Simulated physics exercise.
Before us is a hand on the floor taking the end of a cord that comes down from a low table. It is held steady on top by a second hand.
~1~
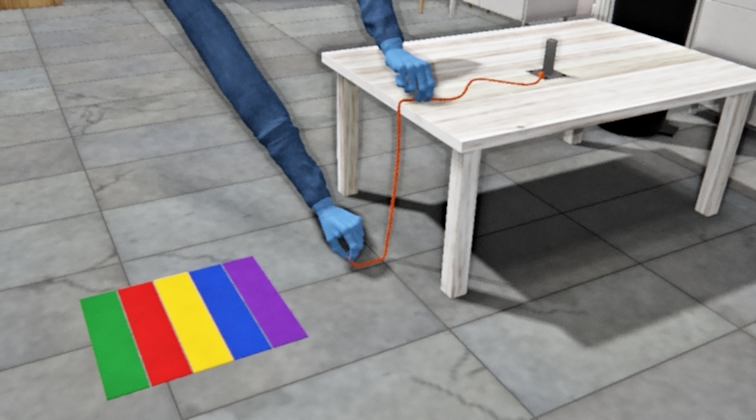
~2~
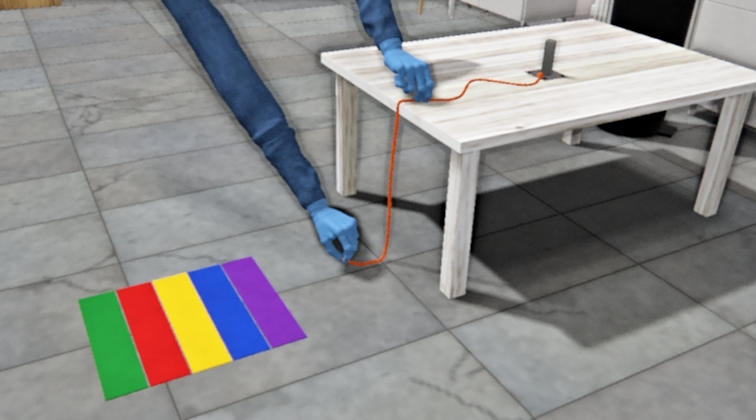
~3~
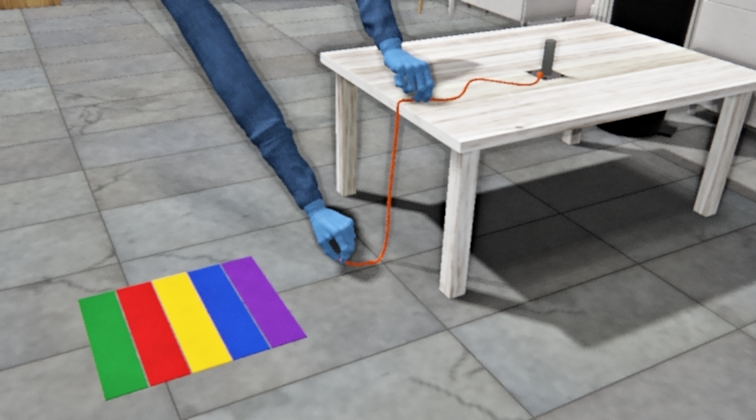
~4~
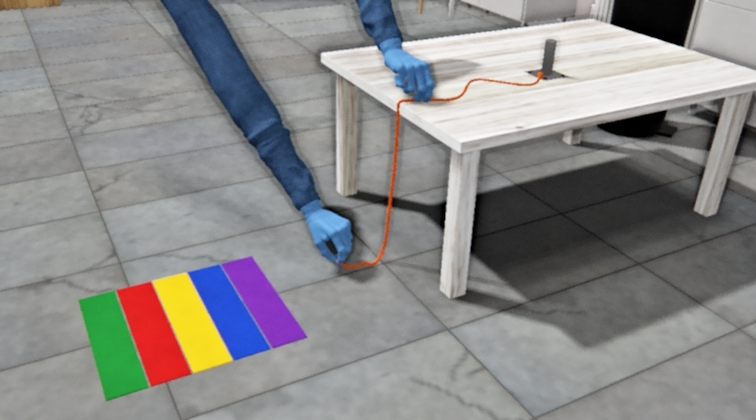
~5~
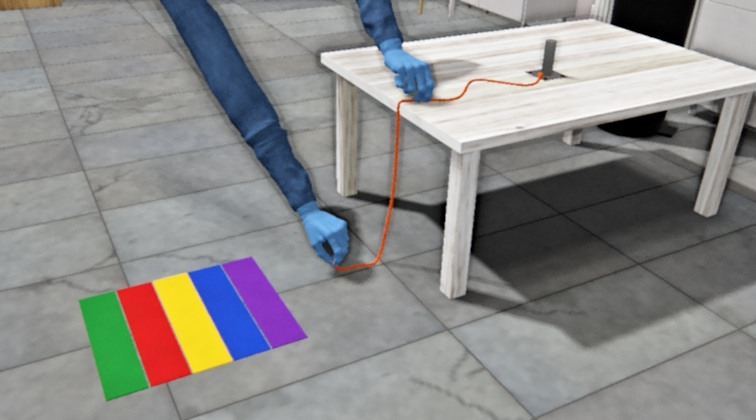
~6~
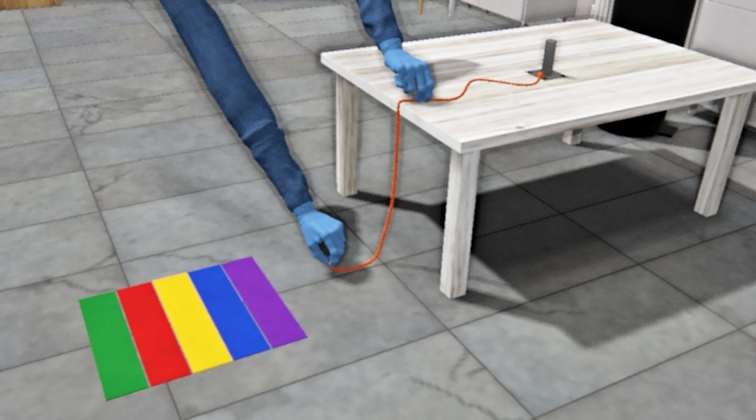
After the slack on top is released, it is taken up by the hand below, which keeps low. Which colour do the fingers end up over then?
They end up over the yellow strip.
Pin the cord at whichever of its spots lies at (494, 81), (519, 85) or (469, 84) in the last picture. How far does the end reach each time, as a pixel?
In order of the tries: About (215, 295), then (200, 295), then (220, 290).
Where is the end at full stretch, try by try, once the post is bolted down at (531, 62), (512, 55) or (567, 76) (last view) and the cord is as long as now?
In order, near (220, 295), (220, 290) and (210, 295).
A little later, end near (248, 284); over purple.
Next, end near (210, 295); over blue.
When it is tight, end near (188, 301); over yellow. Over yellow.
